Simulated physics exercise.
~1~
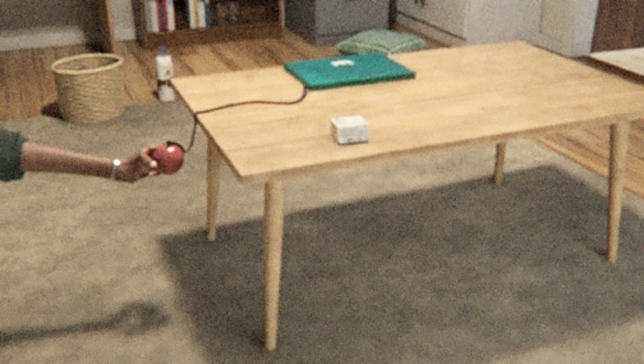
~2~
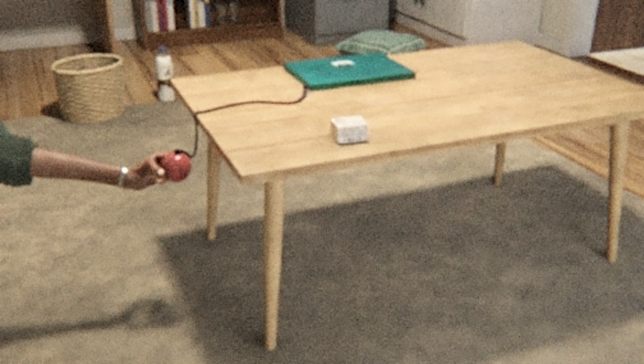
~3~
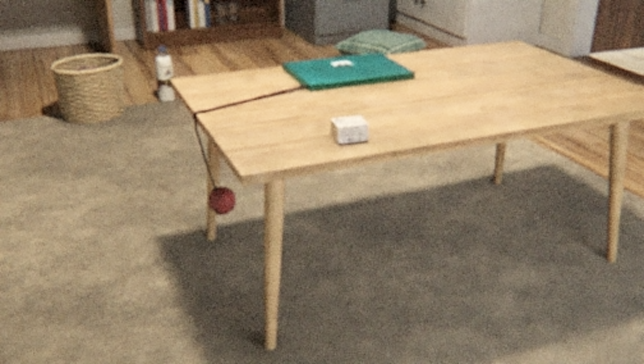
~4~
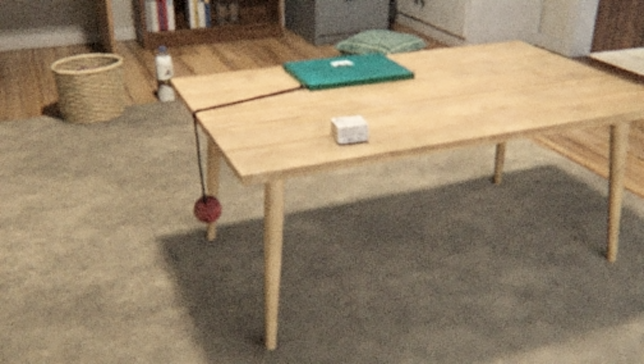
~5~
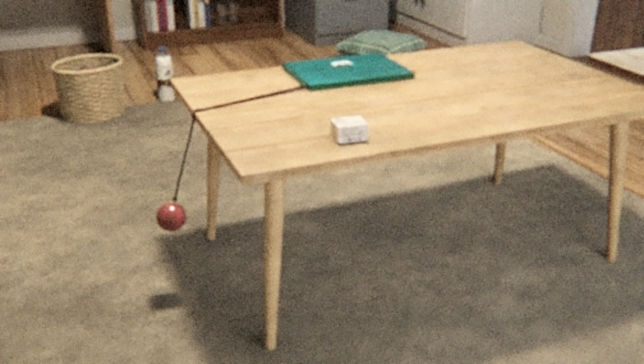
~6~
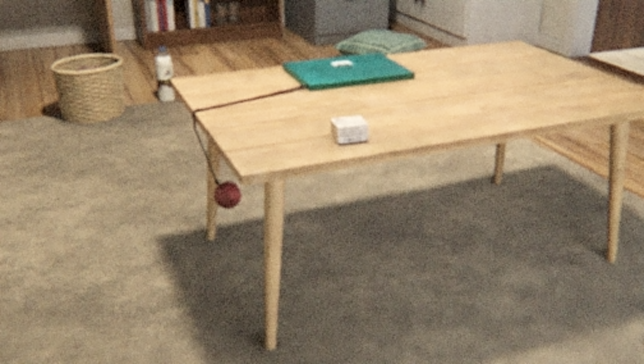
A red apple on a dark ribbon is held by a hand reaching in from the left, just off the near left end of a pale wooden desk, seen from a still camera slightly above. The ribbon runs across the desktop to a turquoise laptop, with a small white box nearer the front edge. The hand lowers the apple slightly, then lets go and withdraws. The apple drops and swings right beneath the edge, then back left and right again. It ends dangling above the floor, while laptop and box stay put.
